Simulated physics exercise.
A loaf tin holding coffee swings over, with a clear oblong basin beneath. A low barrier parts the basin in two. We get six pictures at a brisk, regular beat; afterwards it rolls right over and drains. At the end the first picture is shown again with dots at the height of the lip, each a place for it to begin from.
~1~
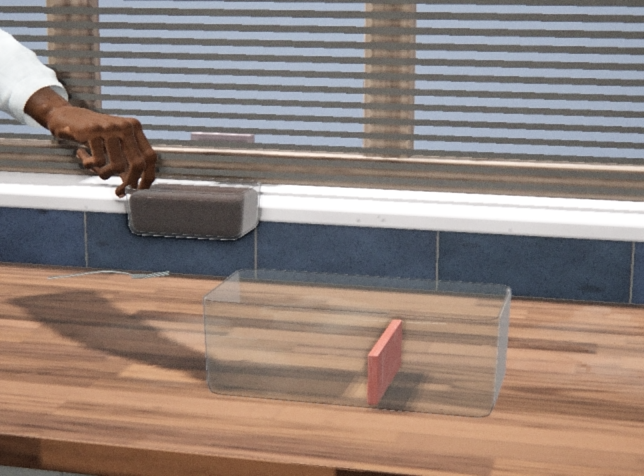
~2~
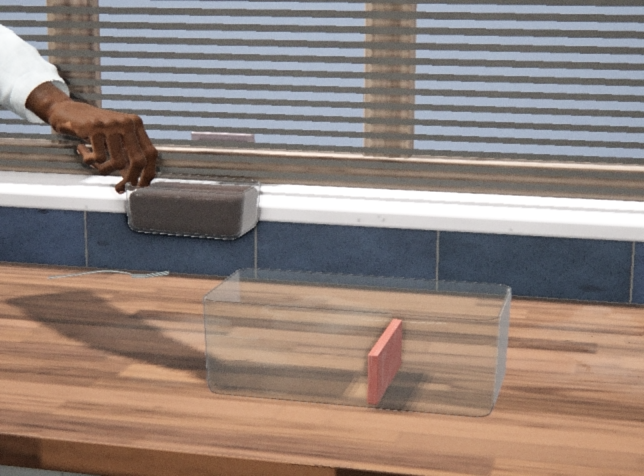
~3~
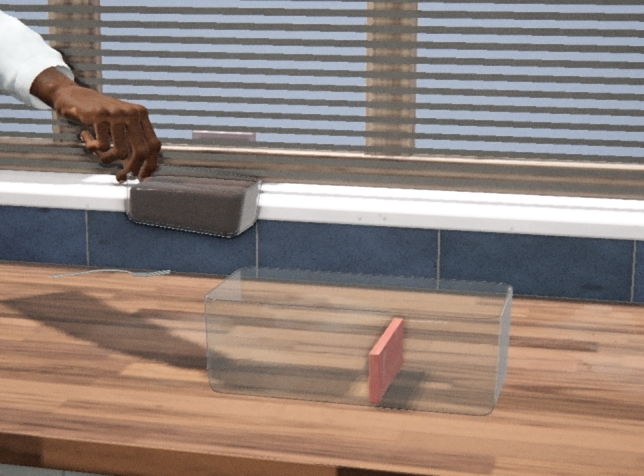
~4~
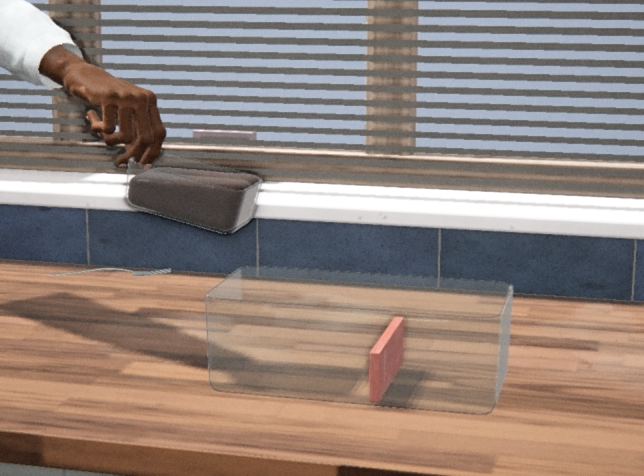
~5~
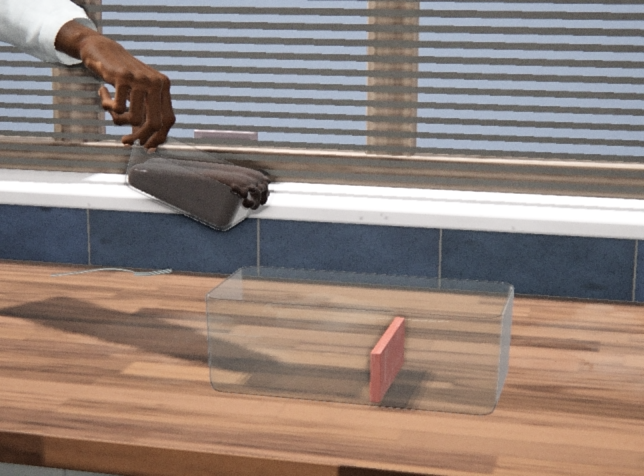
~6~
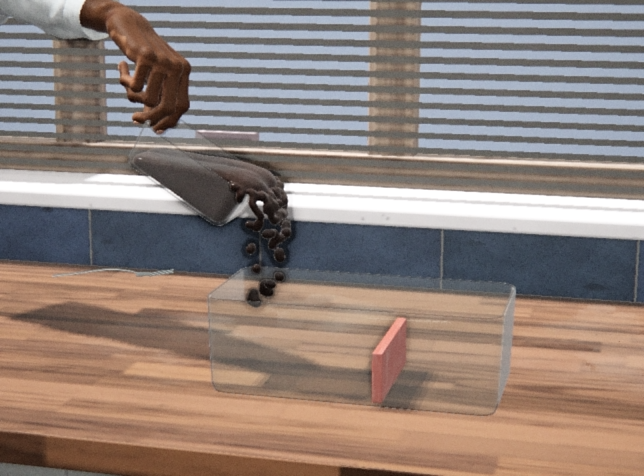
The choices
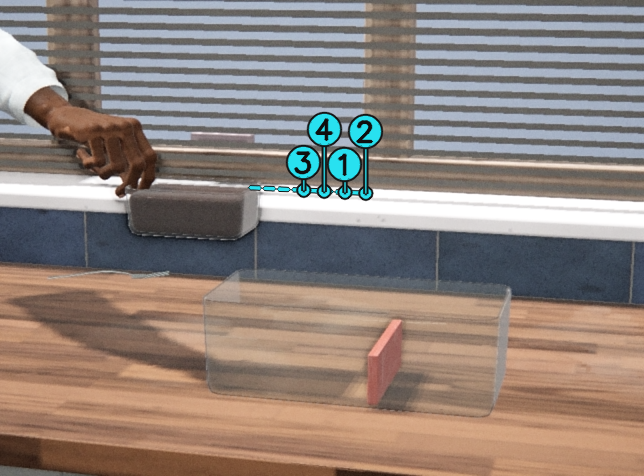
A hand tilts a dark tin rightward, and dark coffee pours down toward a clear basin.
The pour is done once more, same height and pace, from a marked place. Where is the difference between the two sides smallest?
The best spot is 3.
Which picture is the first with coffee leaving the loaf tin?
Picture 4.
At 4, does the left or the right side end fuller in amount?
More ends on the right.
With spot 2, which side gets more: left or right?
The right side.
In cyan, 1 at (344, 192); 2 at (365, 193); 3 at (303, 190); 4 at (324, 191).
For spot 1, about 8 % ends left of the wall and 92 % right of it.
For spot 2, about 3 % ends left of the wall and 96 % right of it.
For spot 3, about 52 % ends left of the wall and 47 % right of it.
For spot 4, about 28 % ends left of the wall and 71 % right of it.
